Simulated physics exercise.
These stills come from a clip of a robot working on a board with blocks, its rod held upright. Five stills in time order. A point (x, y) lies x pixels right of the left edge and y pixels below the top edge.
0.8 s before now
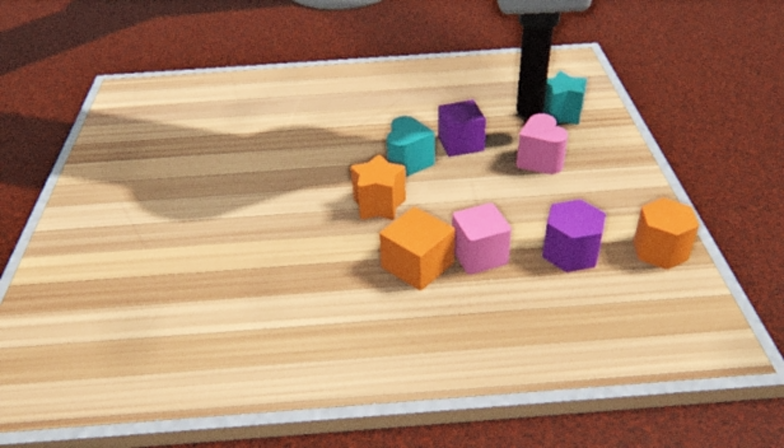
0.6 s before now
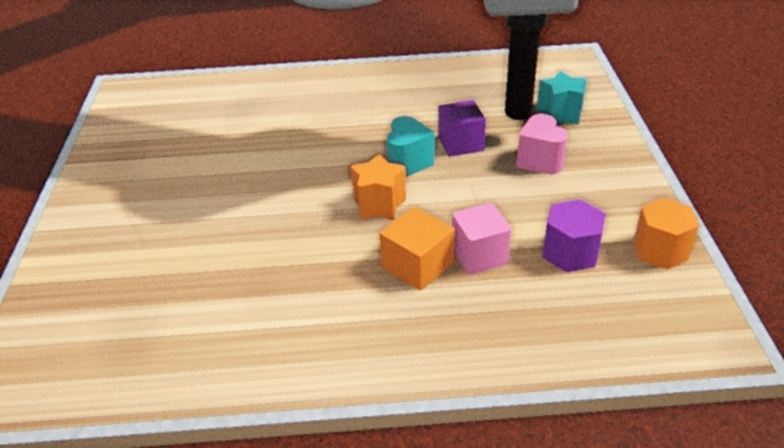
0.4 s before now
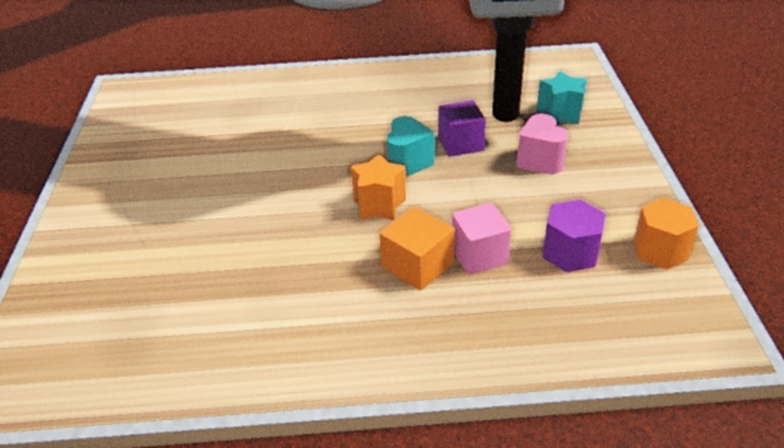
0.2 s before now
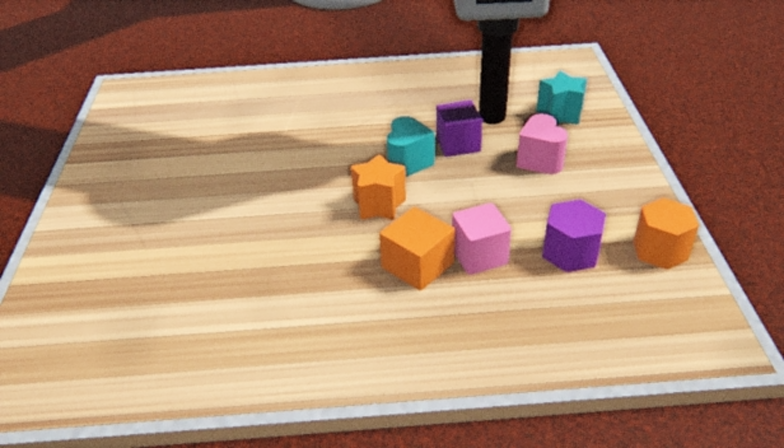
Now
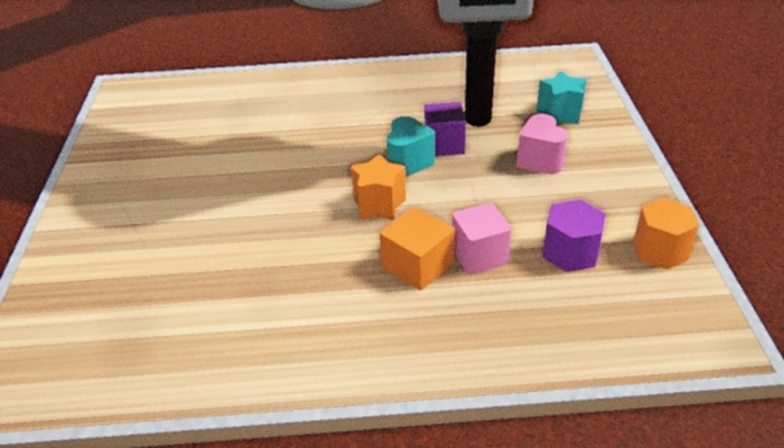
On a wooden board scattered with colourful blocks, a robot's black rod moved left from beside the turquoise star and nudged the purple square left, closer to the turquoise heart, while the other blocks stayed still.
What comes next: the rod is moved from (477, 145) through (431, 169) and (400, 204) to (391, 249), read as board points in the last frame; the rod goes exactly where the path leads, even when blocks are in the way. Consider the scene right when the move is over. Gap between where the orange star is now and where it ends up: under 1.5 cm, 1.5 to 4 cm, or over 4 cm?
From 1.5 to 4 cm.
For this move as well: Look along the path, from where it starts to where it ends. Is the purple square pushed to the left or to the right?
It slides rightward.
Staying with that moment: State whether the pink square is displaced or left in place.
In the end it has not been moved.
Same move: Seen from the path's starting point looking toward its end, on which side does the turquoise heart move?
The right.
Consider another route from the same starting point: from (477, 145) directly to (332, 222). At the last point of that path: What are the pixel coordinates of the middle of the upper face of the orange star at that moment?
I'd expect the centre of its top face to be at (317, 211).
On the path given first. One third of the way, rod at (430, 145); turquoise heart at (389, 133); purple square at (421, 115), turned 50° clockwise.
Two thirds of the way, rod at (399, 179); orange star at (368, 181), turned 25° clockwise; turquoise heart at (380, 136), turned 30° clockwise; purple square at (421, 115), turned 50° clockwise.
At the end, rod at (390, 224); orange star at (356, 194), turned 70° clockwise; turquoise heart at (380, 136), turned 30° clockwise; orange square at (420, 236); purple square at (421, 115), turned 50° clockwise; pink square still.
